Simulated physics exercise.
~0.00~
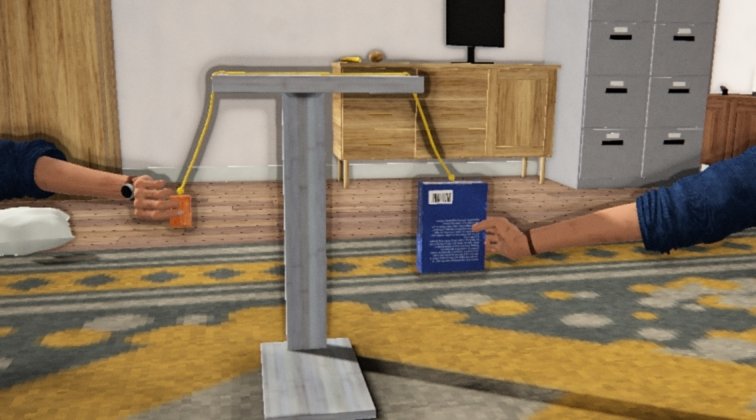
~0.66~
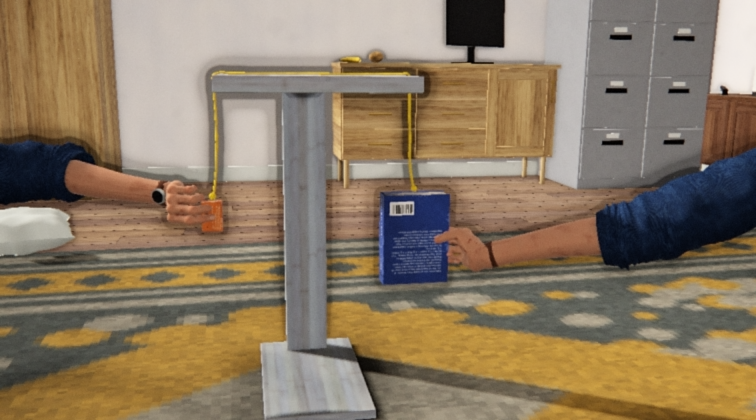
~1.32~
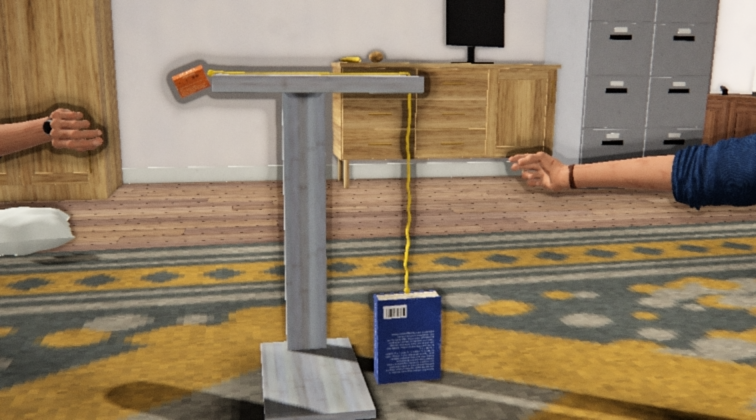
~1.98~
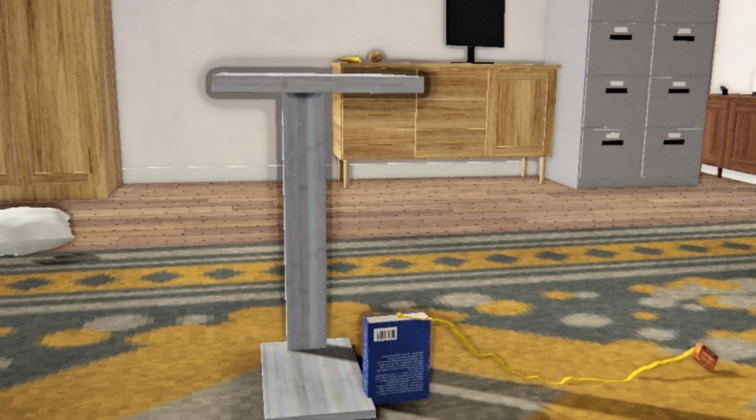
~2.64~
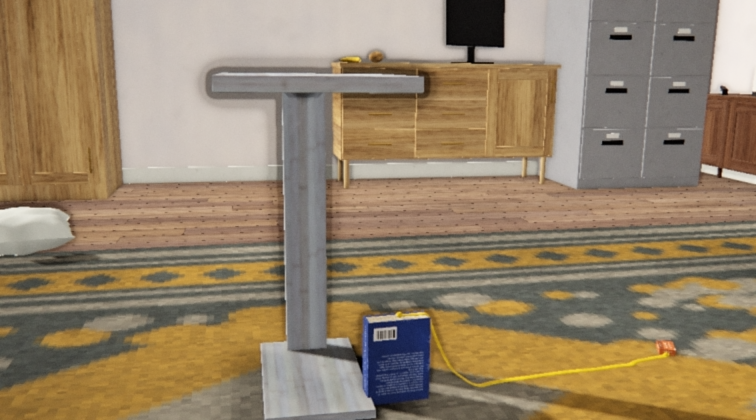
A blue book drops to the floor when released, pulling a small orange box over the table.
